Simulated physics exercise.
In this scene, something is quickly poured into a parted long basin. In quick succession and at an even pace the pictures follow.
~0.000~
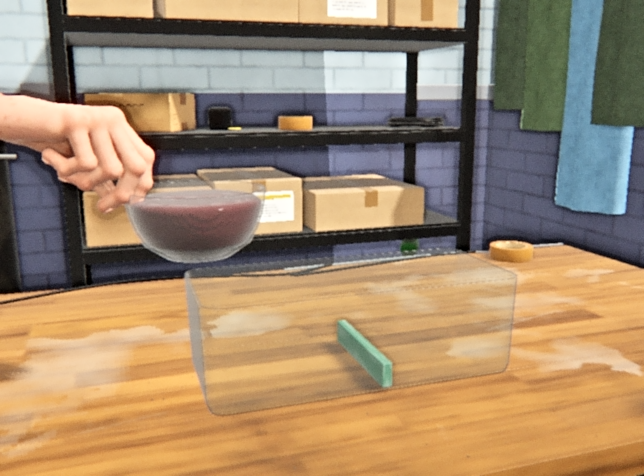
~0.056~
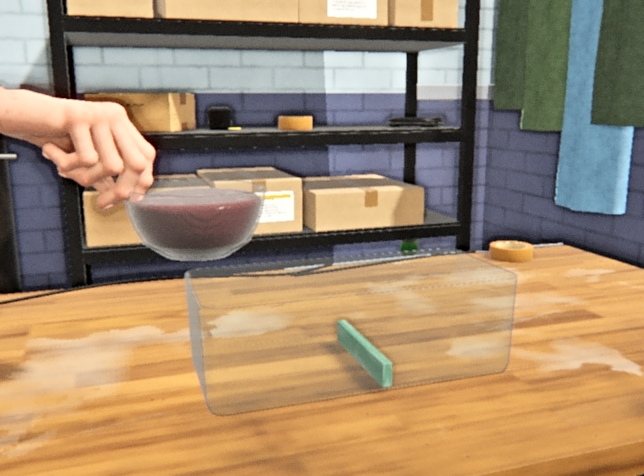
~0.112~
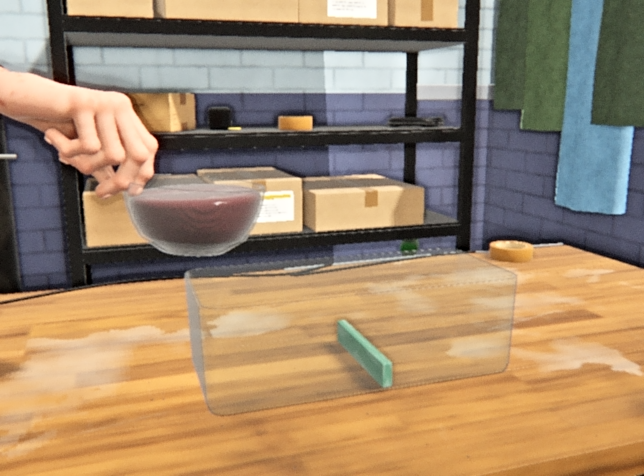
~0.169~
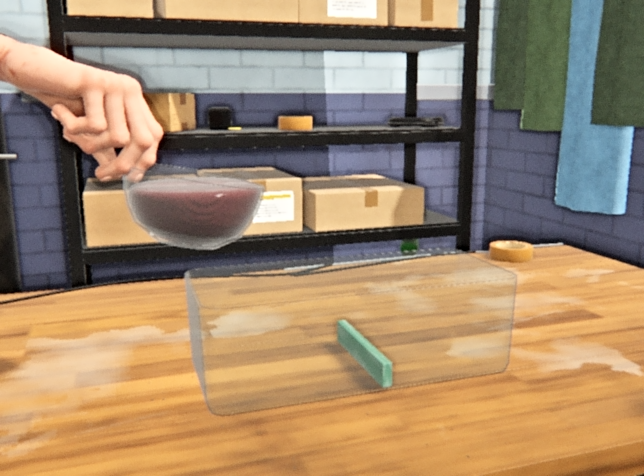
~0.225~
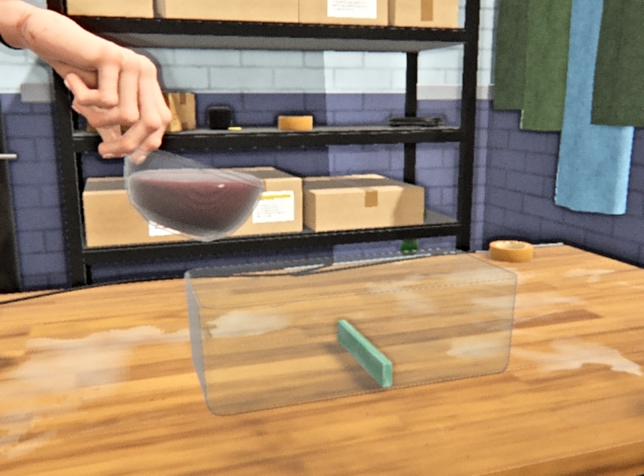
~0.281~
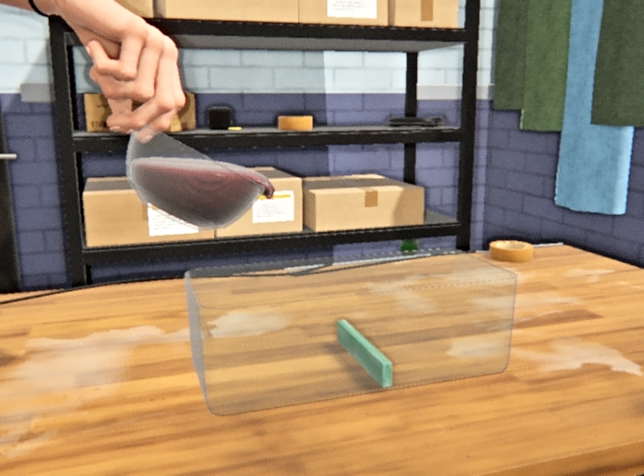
A hand holding a glass bowl of dark reddish liquid tilted it steadily to the right above a long clear basin with a green divider, until a little liquid crept over the bowl's edge.
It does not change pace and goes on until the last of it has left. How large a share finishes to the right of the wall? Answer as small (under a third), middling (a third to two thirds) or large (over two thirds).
Middling, between a third and two thirds.
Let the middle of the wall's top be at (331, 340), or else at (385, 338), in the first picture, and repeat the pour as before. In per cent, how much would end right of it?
The first gives 80 %, the second 15 %.
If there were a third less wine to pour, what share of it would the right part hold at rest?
Roughly 35 in a hundred.
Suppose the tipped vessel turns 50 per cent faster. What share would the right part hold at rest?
It comes to about 55 per cent.
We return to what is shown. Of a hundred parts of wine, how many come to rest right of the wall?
Near 55 in a hundred.
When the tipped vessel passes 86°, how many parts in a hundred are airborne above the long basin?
Roughly 50 %.
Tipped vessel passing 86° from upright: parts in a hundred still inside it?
Around 25 percent remains.
After 0.58 s the tilt is 86° and 26 per cent is still to pour, 22 is left of the wall and 0 right of it.
After 0.80 s the tilt is 101° and 0 per cent is still to pour, 36 is left of the wall and 55 right of it.
After 1.02 s the tilt is 101° and 0 per cent is still to pour, 43 is left of the wall and 55 right of it.
After 1.27 s the tilt is 101° and 0 per cent is still to pour, 44 is left of the wall and 54 right of it.
In the end 44 per cent lies left of the wall, 54 right of it and 2 outside.
